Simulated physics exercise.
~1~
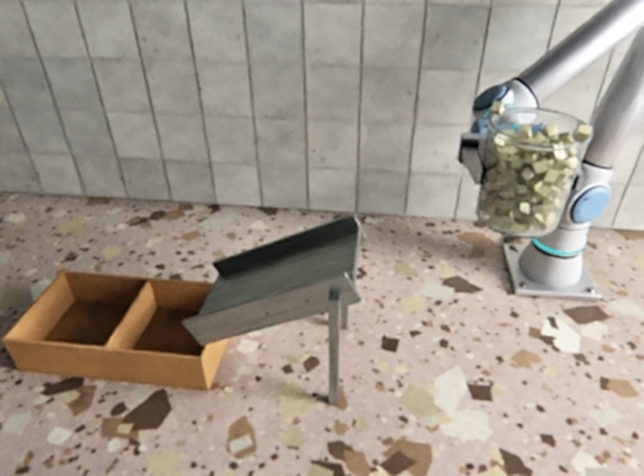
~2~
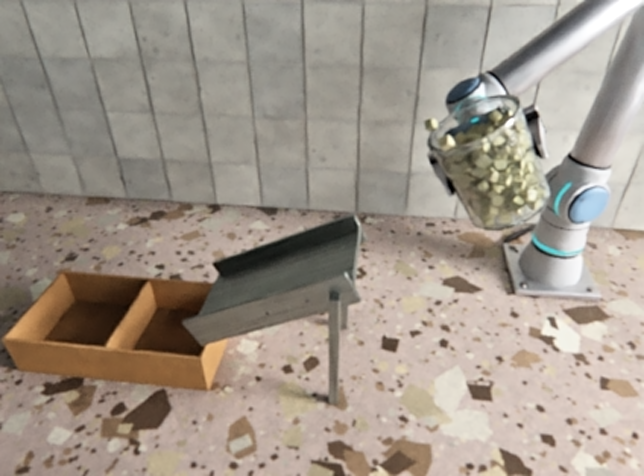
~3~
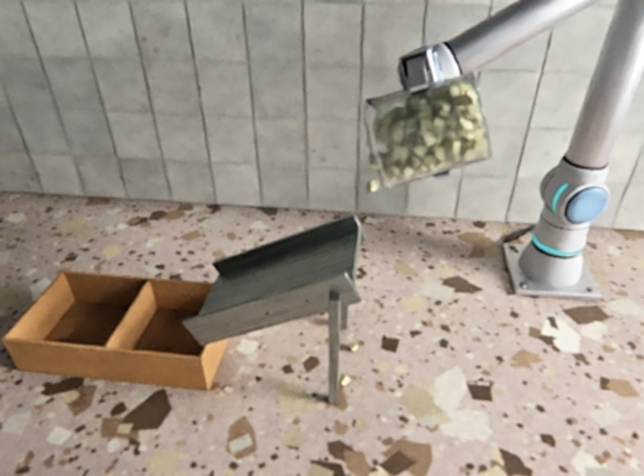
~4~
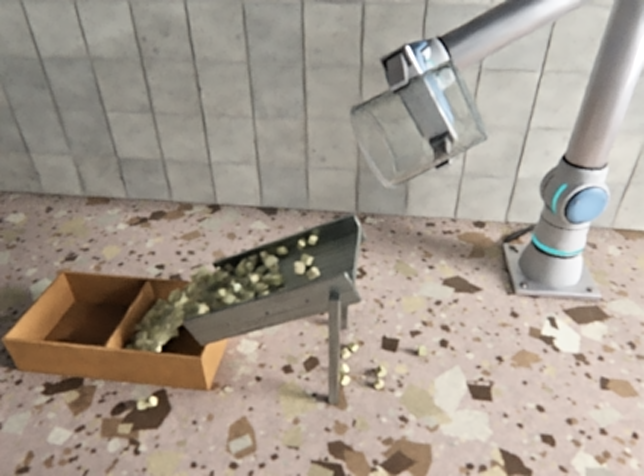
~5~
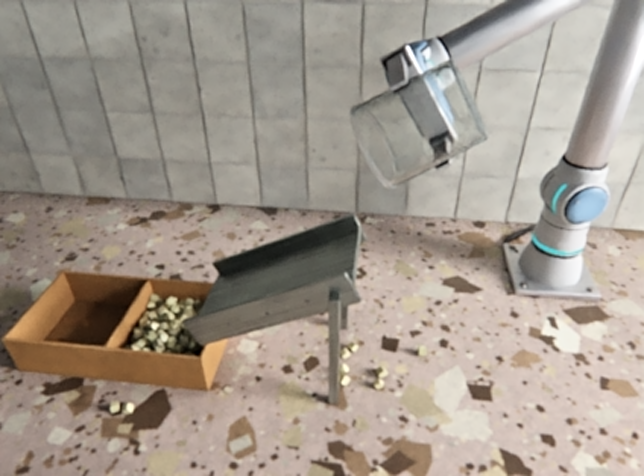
On a speckled table top before a tiled wall, a robot arm lifts a clear beaker of pale cubes leftward and tips it over, sending them down a metal chute into the right compartment of a divided orange-brown box, while a few end up scattered on the table.
